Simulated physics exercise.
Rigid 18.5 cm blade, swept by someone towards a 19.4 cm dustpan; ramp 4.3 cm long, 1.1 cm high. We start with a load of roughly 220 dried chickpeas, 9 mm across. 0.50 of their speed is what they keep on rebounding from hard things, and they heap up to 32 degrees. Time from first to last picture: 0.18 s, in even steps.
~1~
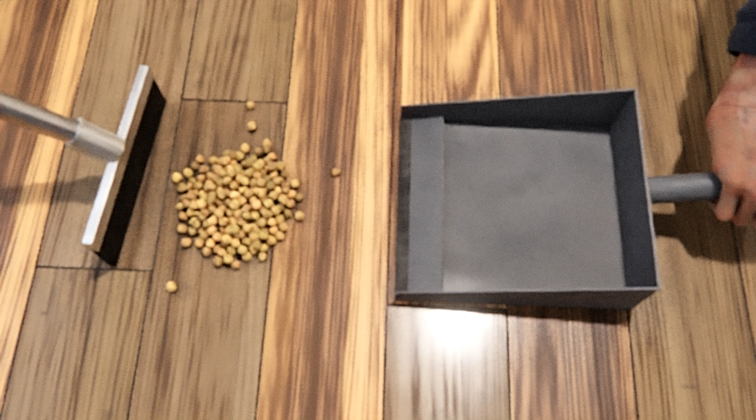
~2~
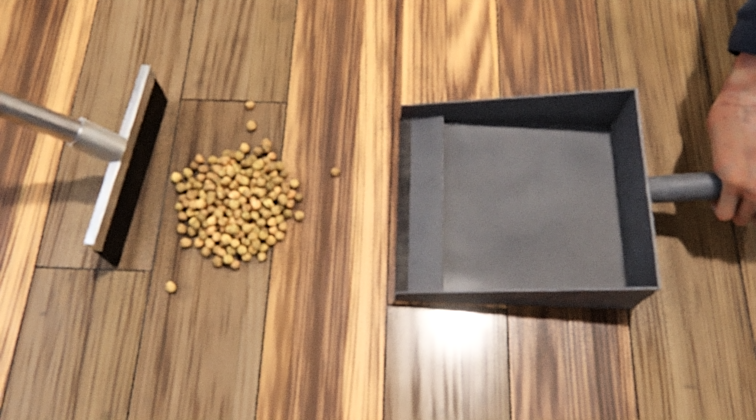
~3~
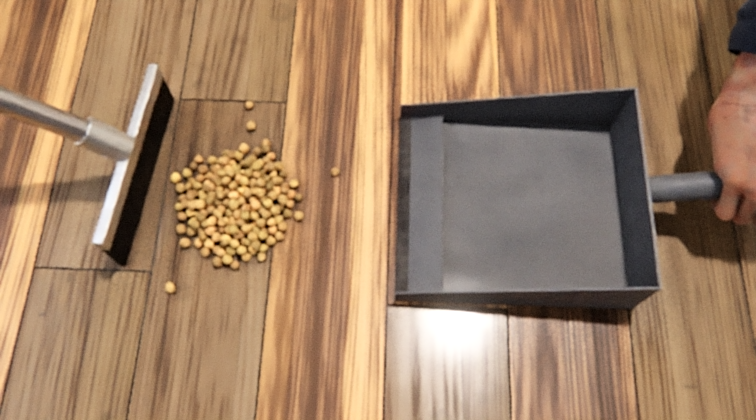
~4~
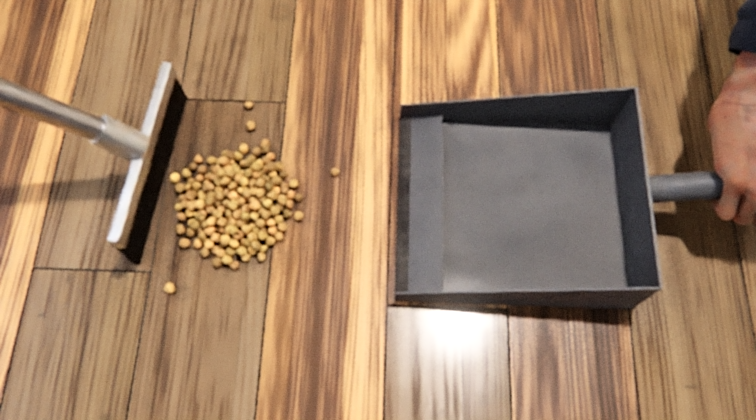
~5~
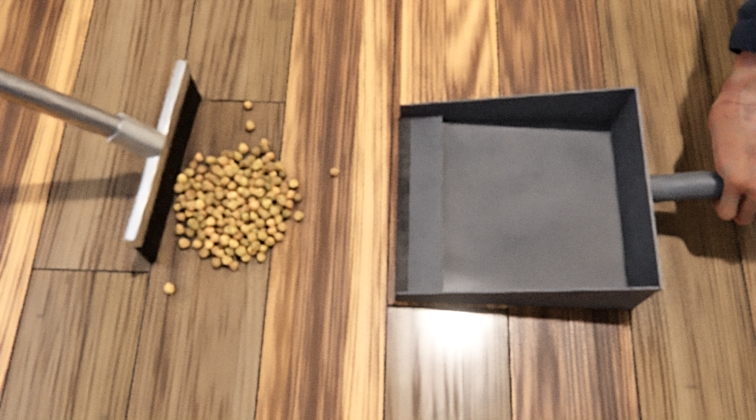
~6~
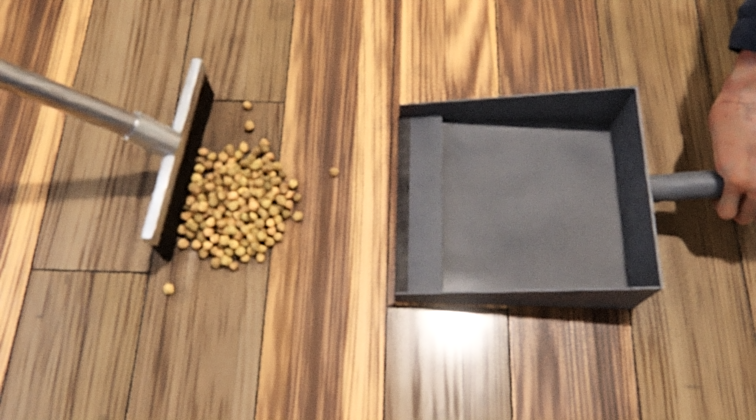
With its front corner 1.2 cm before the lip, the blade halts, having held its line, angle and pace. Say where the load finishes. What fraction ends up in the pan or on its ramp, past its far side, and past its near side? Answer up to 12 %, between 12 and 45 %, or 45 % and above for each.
Pan: Between 12 and 45 %; far side: Up to 12 %; near side: Up to 12 %.
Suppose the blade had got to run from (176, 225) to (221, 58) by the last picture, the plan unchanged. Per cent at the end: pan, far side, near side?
Pan 25; far 10; near 0.
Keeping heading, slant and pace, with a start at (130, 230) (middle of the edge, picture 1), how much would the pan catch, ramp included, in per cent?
50 %.
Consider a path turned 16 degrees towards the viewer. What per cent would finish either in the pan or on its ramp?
About 45 percent would end up there.
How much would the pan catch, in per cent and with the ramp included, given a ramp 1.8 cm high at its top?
Roughly 30 per cent.
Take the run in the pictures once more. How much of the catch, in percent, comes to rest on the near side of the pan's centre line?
About 20 per cent.
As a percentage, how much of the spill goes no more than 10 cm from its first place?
20 %.
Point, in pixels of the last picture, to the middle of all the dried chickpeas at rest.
I'd say roughly (393, 197).
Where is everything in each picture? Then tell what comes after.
The first picture shows blade from (93, 245) to (147, 76), moved 0.0 cm, 0 of the pieces shifted so far; middle of the pieces at (237, 197); pan at (529, 209).
The second picture shows blade from (95, 245) to (149, 75), moved 0.3 cm, 0 of the pieces shifted so far; middle of the pieces at (237, 197).
The third picture shows blade from (104, 244) to (156, 74), moved 1.1 cm, 0 of the pieces shifted so far; middle of the pieces at (236, 197).
The fourth picture shows blade from (118, 242) to (170, 73), moved 2.4 cm, 0 of the pieces shifted so far; middle of the pieces at (236, 197).
The fifth picture shows blade from (135, 241) to (184, 71), moved 3.9 cm, 1 of the pieces shifted so far; middle of the pieces at (235, 197).
The sixth picture shows blade from (152, 239) to (199, 69), moved 5.4 cm, 39 of the pieces shifted so far; middle of the pieces at (236, 198); pan at (530, 208).
Then, 0.21 s after the last picture, middle of the blade 11 cm from the lip; 0 % over the lip, far side 0 %, near side 0 %.
Then, 0.36 s after the last picture, middle of the blade 5 cm from the lip; 5 % over the lip, far side 5 %, near side 0 %.
Then, 0.63 s after the last picture, middle of the blade 2 cm from the lip; 35 % over the lip, far side 5 %, near side 0 %.
In the end, pan 35 %, far side 5 %, near side 0 %, in front of the lip or behind the blade 60 %.
